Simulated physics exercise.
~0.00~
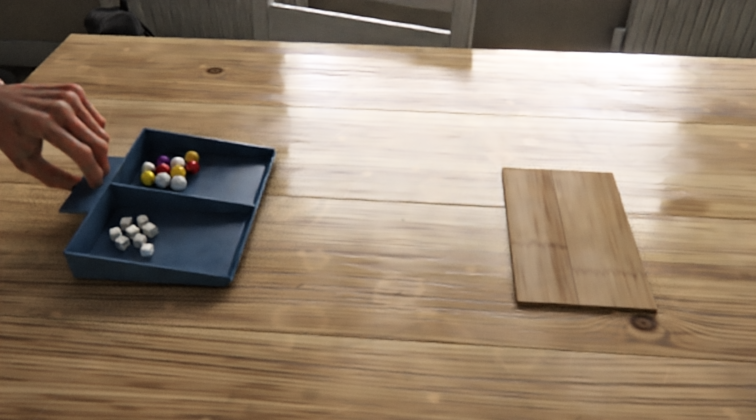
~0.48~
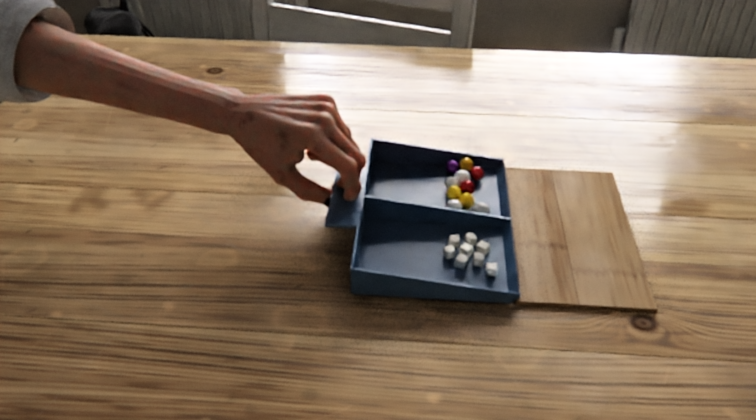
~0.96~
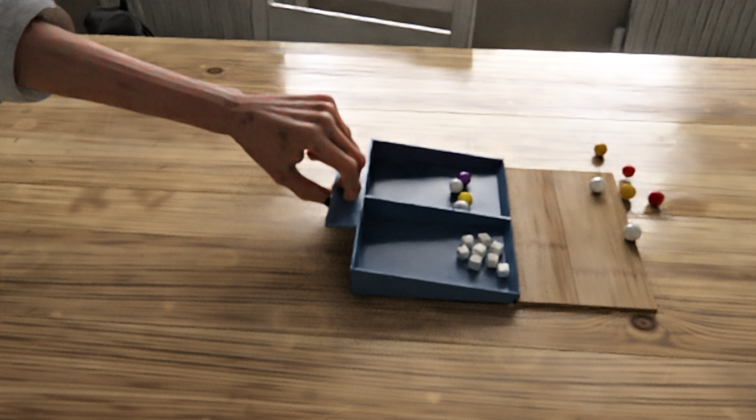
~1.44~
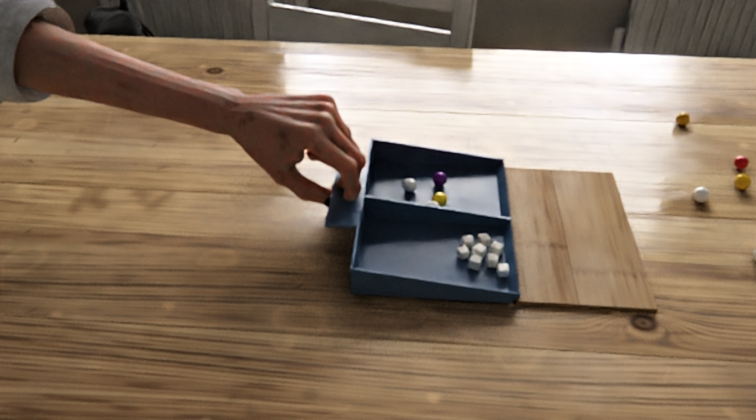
The clip shows a hand sliding a blue two-section tray rightward across a wooden table until it stops at a flat board. Most of the colourful balls in the farther section roll out to the right, while the white cubes shift forward but stay inside.
